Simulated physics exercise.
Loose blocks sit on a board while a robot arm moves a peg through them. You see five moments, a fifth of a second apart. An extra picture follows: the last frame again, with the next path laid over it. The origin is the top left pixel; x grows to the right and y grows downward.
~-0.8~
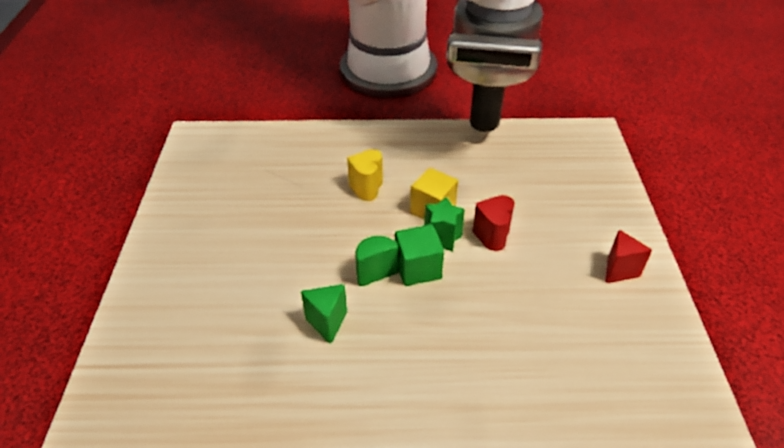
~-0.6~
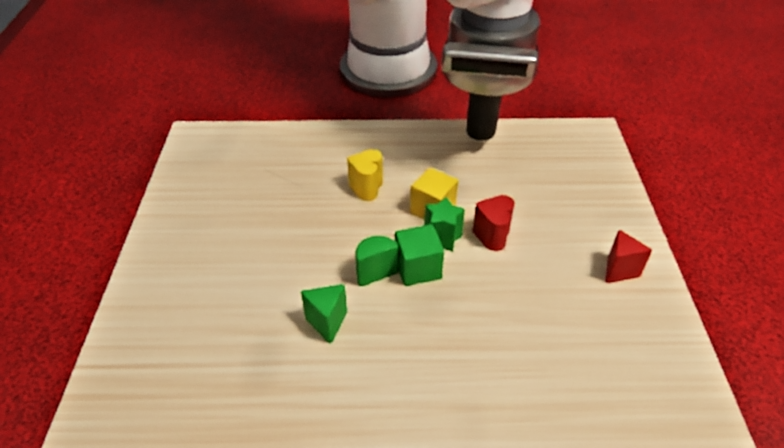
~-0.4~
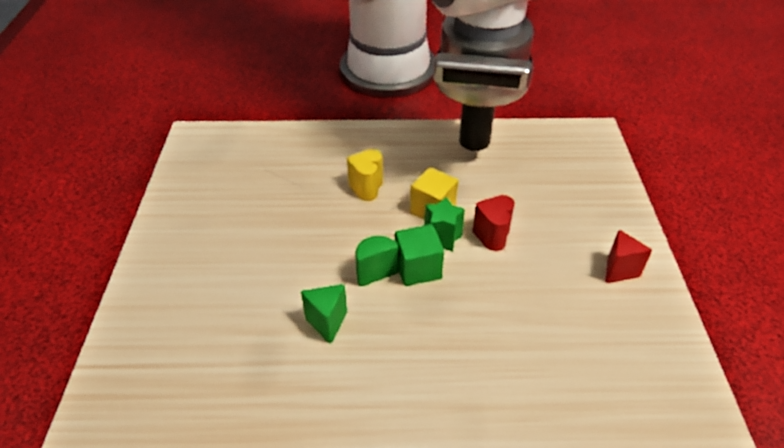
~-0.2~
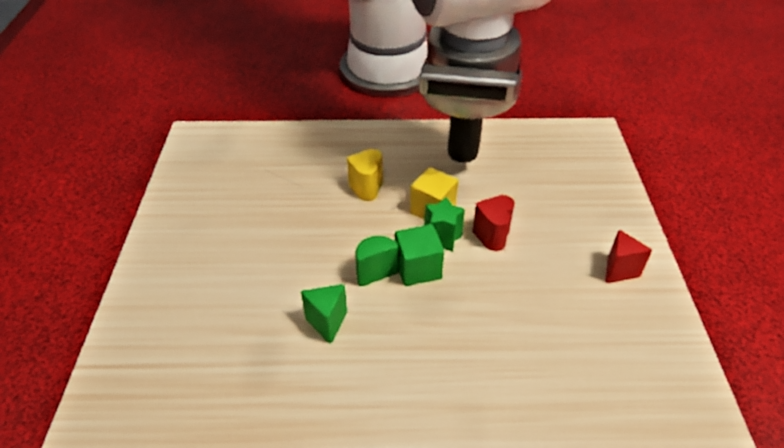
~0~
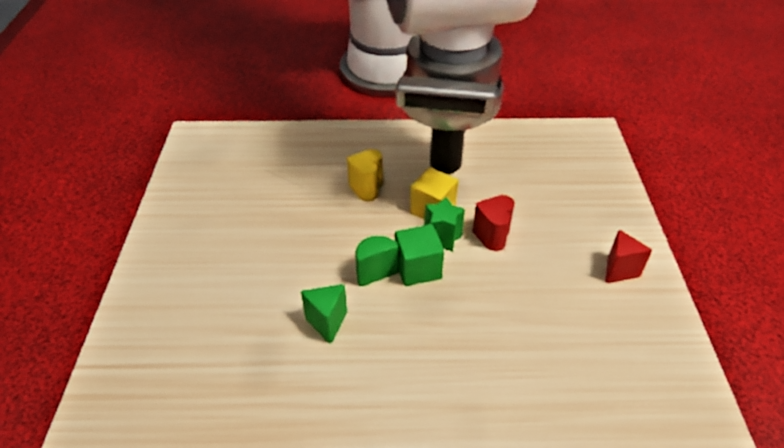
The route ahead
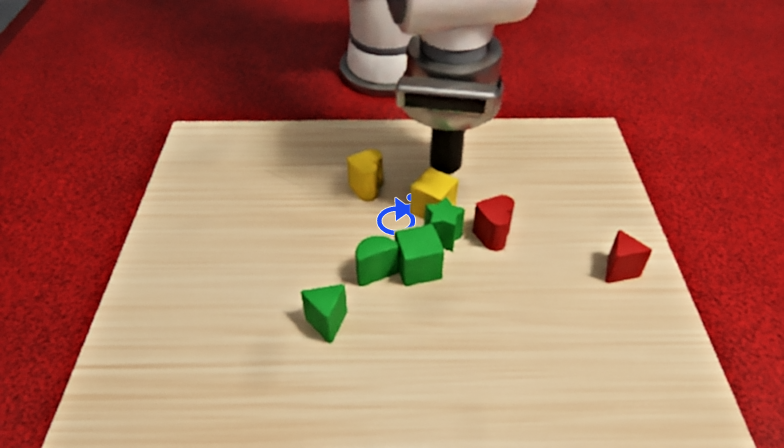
On a wooden board scattered with green, yellow and red blocks, a robot arm moved its black peg forward and slightly left, nearing the yellow square while all the blocks stayed still.
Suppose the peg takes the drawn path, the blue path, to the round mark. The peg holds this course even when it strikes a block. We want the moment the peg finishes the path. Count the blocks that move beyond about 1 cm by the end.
Blocks that move over 1 cm: Two.
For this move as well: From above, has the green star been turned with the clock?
It seems not.
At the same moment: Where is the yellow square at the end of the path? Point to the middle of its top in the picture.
Roughly at (422, 211).
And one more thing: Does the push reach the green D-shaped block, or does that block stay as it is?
Here the green D-shaped block stays on its spot.
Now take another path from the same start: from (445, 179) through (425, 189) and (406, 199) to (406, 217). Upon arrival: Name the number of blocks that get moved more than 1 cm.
Blocks displaced: 2.
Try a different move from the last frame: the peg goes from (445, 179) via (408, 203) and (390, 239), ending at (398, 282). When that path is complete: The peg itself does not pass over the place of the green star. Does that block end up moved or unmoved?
From what I can tell, it won't keep its place.
Drawn move, from (445, 179) via (423, 189) and (406, 203), ending at (396, 221).
On the path given first. Halfway along, peg at (413, 181); yellow square at (427, 190), turned 45° anticlockwise.
At the end, peg at (396, 206); yellow heart block still; green D-shaped block still; green square at (421, 245); yellow square at (422, 211), turned 90° anticlockwise; green star at (458, 220), turned 25° anticlockwise.
